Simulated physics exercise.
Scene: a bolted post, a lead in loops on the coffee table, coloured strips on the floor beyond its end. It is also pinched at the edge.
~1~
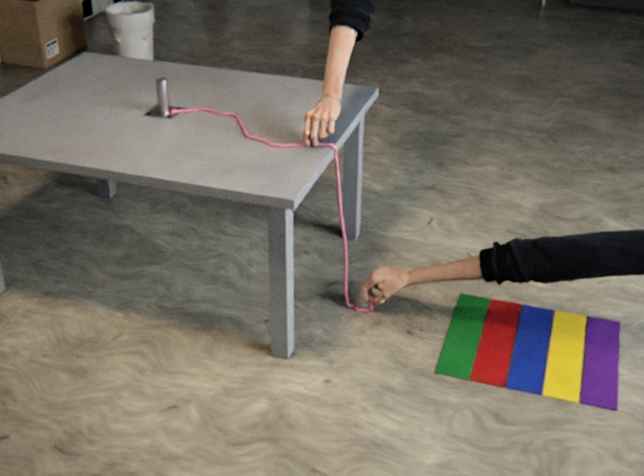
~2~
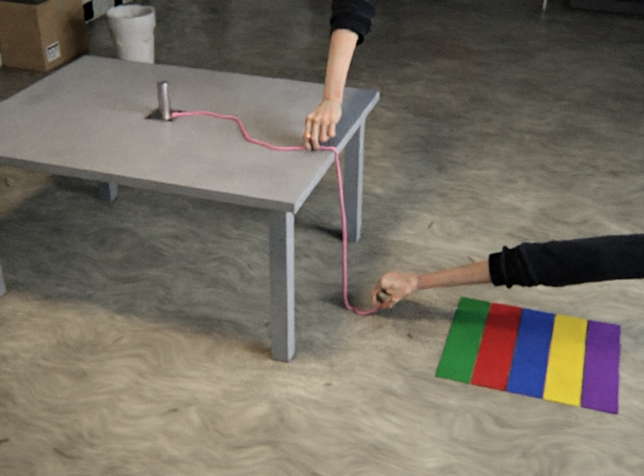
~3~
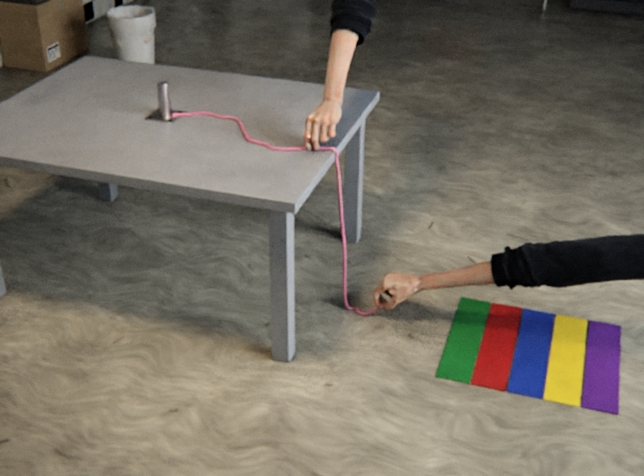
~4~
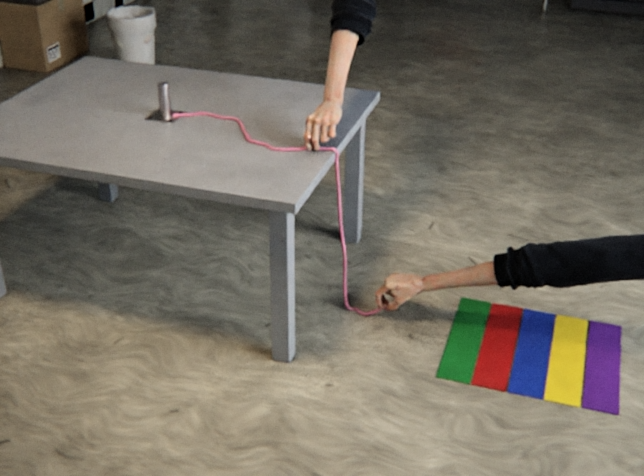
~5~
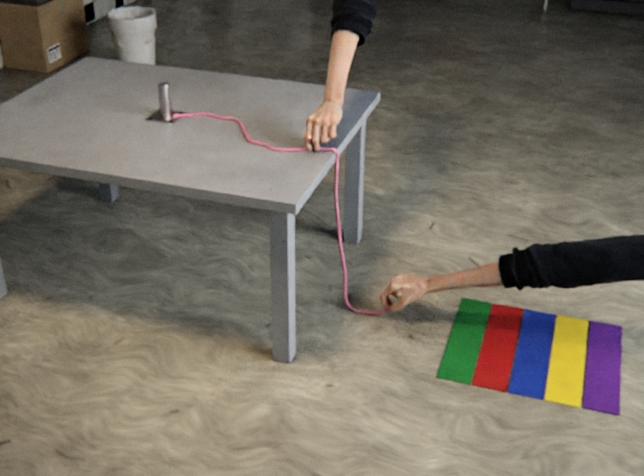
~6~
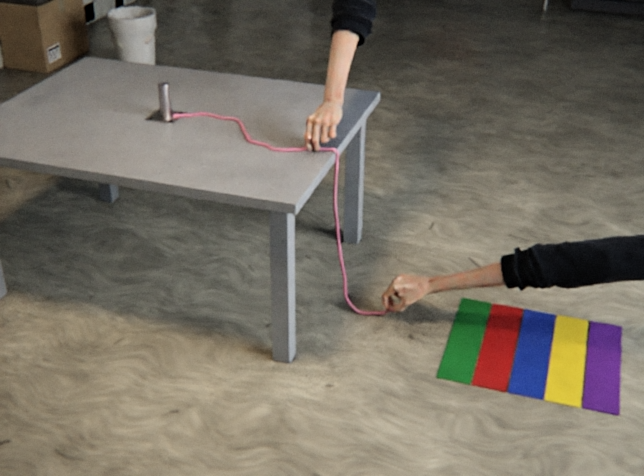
Two dark-sleeved arms reach into a room with a grey floor, seen from above at an angle, one hand pressing a pink cord at the right edge of a grey table and the other holding its lower end near the floor. The cord runs loosely from a metal post, with green, red, blue, yellow and purple strips at right. The lower hand shifts slightly rightward, while the upper hand stays put.
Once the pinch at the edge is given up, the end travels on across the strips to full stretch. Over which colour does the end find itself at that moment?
I would say over blue.
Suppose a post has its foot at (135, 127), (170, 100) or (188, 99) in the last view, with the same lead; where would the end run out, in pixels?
(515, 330), (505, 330) and (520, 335), roughly.
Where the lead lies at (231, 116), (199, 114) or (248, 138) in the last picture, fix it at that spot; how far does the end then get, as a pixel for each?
Those spots come out as (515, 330), (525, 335) and (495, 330).
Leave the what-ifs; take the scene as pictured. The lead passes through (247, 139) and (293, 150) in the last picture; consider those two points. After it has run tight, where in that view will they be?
The first finishes about (282, 139) and the second about (335, 152).
Soon after, end near (470, 324); over green.
Then, end near (512, 332); over red.
At full stretch, end near (537, 336); over blue. It gets as far as the blue strip.
